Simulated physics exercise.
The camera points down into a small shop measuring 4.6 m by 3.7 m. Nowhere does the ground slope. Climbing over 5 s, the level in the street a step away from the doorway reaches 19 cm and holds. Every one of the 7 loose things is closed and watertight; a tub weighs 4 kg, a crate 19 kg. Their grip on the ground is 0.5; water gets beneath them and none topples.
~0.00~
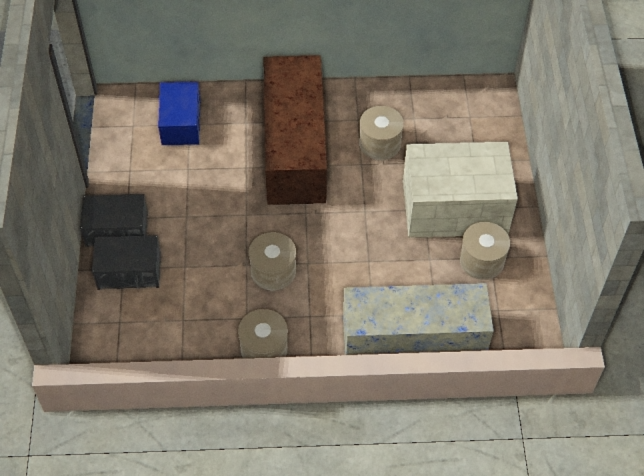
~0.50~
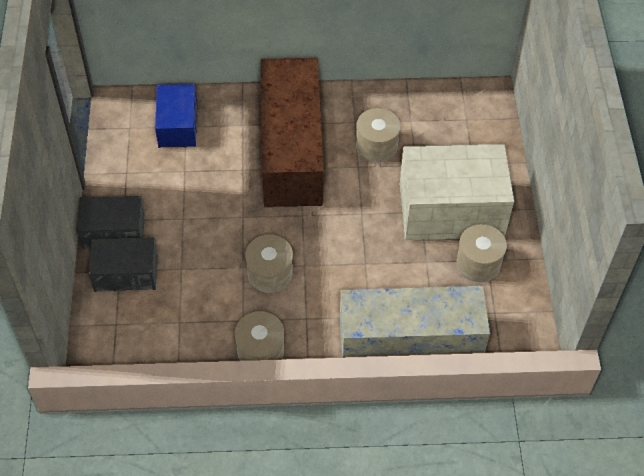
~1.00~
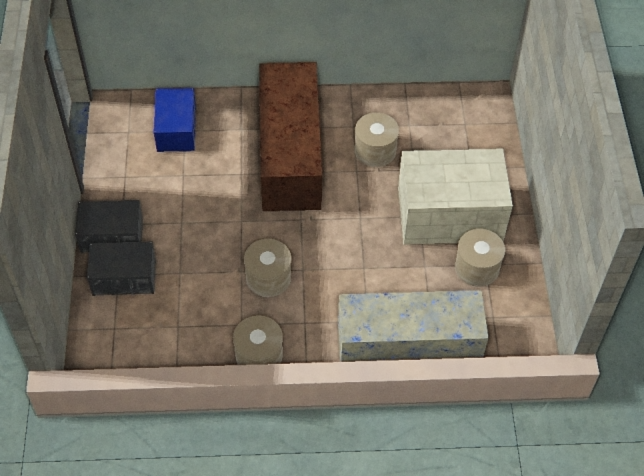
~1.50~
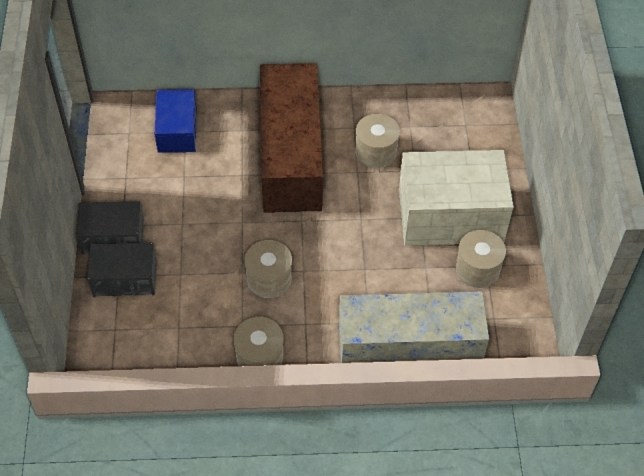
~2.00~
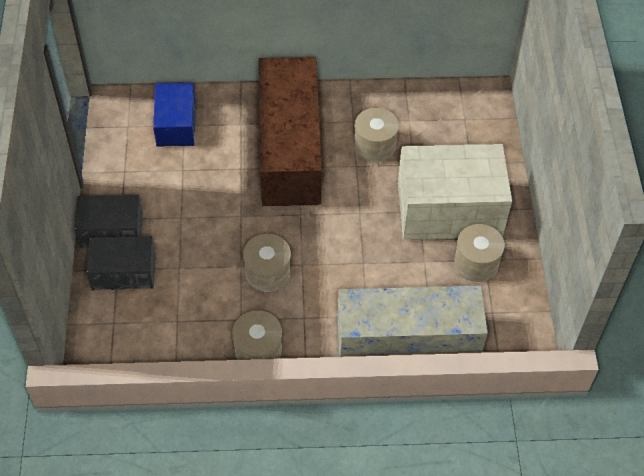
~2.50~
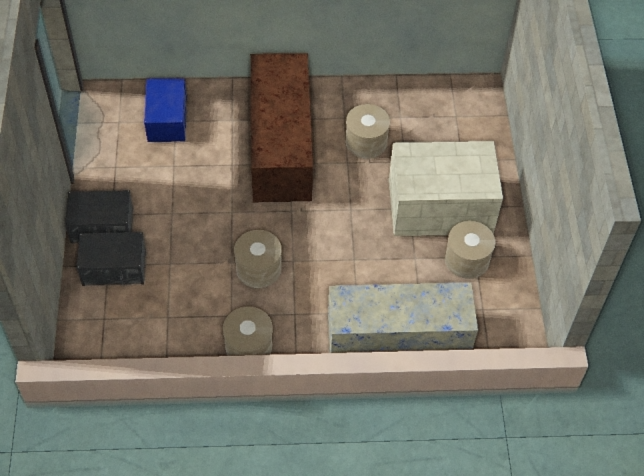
The clip opens looking down into a small tiled room holding a blue box, a tall reddish-brown block, and other boxes and round stools, all standing still. The pale ground outside turns blue-green while the view shifts slightly, and finally a small, faint patch of water shows inside the left doorway.
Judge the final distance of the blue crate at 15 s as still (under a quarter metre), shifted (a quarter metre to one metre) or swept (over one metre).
Swept.
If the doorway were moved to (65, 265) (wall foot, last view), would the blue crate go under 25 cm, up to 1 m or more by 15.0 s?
With that change, the blue crate stays nearly motionless.
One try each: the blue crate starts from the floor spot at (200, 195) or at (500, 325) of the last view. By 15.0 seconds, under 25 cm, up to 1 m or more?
The first time it wanders far off, the second time it hardly drifts.
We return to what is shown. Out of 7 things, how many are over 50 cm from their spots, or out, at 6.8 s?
Count: 2.
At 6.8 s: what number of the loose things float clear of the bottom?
Total: 2.
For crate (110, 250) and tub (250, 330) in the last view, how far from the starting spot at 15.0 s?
The first is 60 cm from its start, the second 10 cm.
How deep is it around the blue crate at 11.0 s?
Depth approx. 7 cm.
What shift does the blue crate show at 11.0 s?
I'd guess some 250 cm by then.
After 3.5 s the blue crate is near (165, 100), 0.0 m from its start, aground; 0 afloat.
After 6.8 s the blue crate is near (232, 107), 0.7 m from its start, afloat; 2 afloat.
After 11.0 s the blue crate is near (259, 283), 2.4 m from its start, aground; 4 afloat.
After 15.0 s the blue crate is near (416, 238), 3.1 m from its start, afloat; 6 afloat.
